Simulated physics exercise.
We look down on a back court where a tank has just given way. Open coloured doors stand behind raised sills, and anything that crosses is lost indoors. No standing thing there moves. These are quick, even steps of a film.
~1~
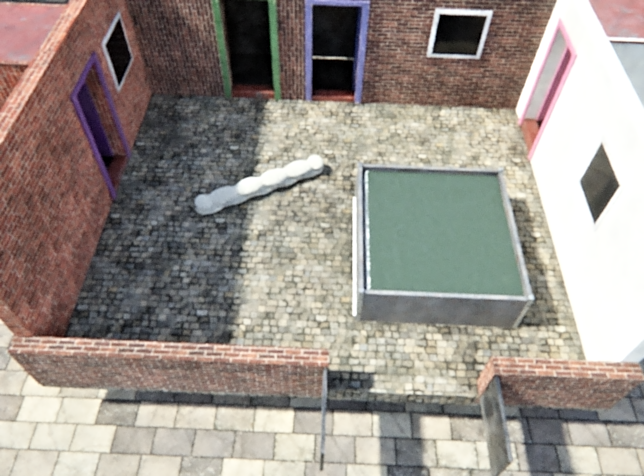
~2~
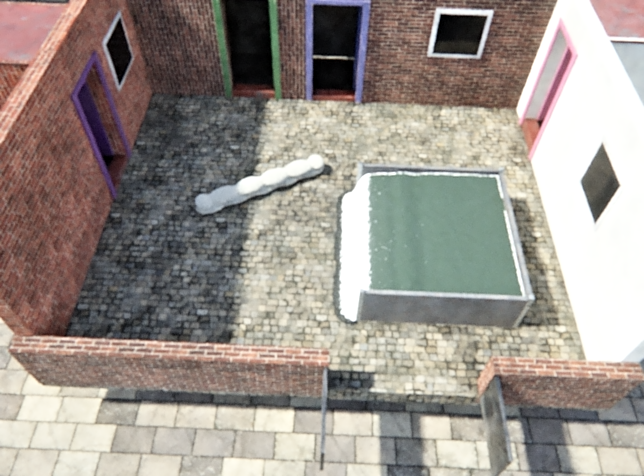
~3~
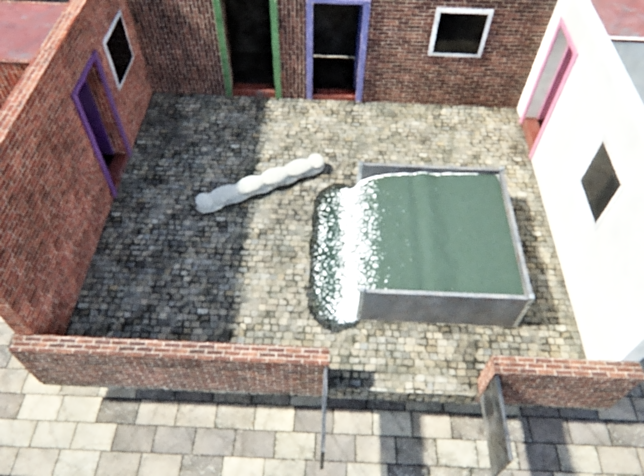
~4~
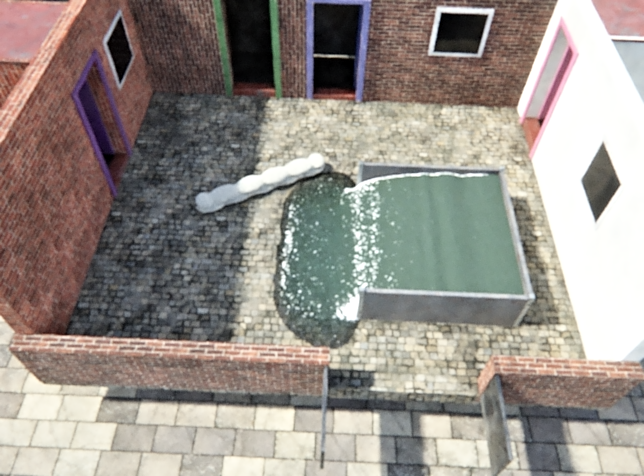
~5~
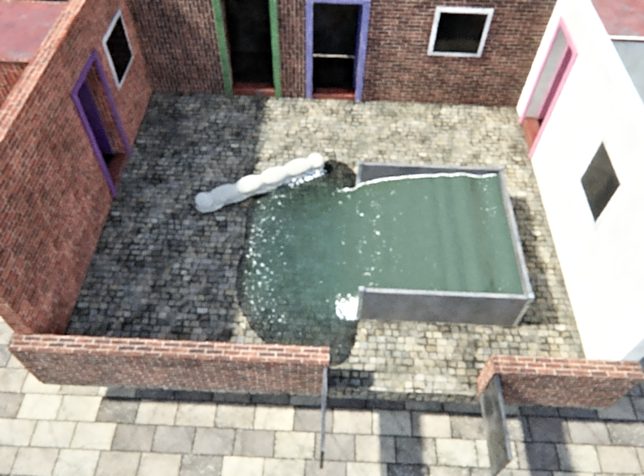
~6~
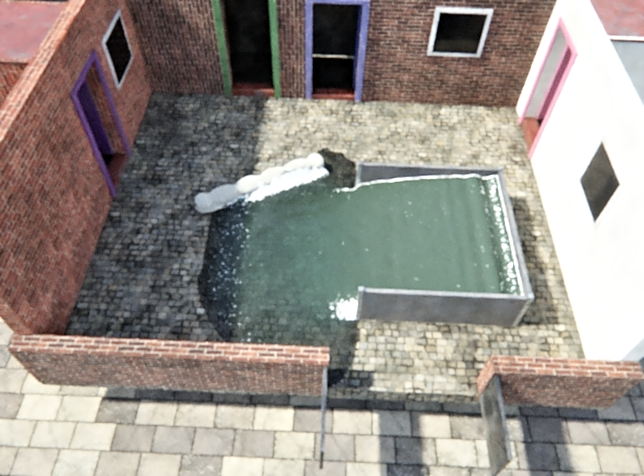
A big tank of green water in a brick-walled courtyard opened along its left side, and the water poured out in a foamy rush, spreading left across the cobbles and against a lumpy pale barrier.
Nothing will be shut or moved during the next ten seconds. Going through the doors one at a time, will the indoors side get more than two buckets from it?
My prediction: The purple door ends up within two buckets, the blue door ends up within two buckets, the green door ends up within two buckets, the pink door ends up within two buckets.
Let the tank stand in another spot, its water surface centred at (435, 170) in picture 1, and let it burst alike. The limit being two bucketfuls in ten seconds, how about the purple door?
As far as I can tell, purple gets swamped.
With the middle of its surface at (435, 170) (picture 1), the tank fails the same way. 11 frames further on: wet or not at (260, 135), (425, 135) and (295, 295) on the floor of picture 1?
As listed: Reached, untouched, reached.
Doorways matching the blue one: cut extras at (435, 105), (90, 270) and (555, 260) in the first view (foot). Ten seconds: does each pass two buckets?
In order: Stays within it, tops the limit, stays within it.
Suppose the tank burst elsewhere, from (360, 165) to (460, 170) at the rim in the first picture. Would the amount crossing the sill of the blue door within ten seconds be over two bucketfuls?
Lab note - blue door breaks the limit.
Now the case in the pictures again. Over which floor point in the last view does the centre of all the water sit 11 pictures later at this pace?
Somewhere around (288, 260) in the last view.
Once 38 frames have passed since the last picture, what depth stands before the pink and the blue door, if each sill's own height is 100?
Some 10 percent and then some 70 percent.
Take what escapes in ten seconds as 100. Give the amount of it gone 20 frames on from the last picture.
About 0 per cent.
A moment on, water covers 35 % of the floor; the purple door not reached, the blue door not reached, the green door not reached, the pink door not reached.
Next, water covers 40 % of the floor; the purple door wet at the sill, nothing in, the blue door not reached, the green door not reached, the pink door not reached.
Then, water covers 50 % of the floor; the purple door wet at the sill, nothing in, the blue door wet at the sill, nothing in, the green door not reached, the pink door not reached.
Later, water covers 85 % of the floor; the purple door under two buckets in, the blue door wet at the sill, nothing in, the green door wet at the sill, nothing in, the pink door wet at the sill, nothing in.
In the end, water covers 95 % of the floor; the purple door under two buckets in, the blue door wet at the sill, nothing in, the green door under two buckets in, the pink door wet at the sill, nothing in.
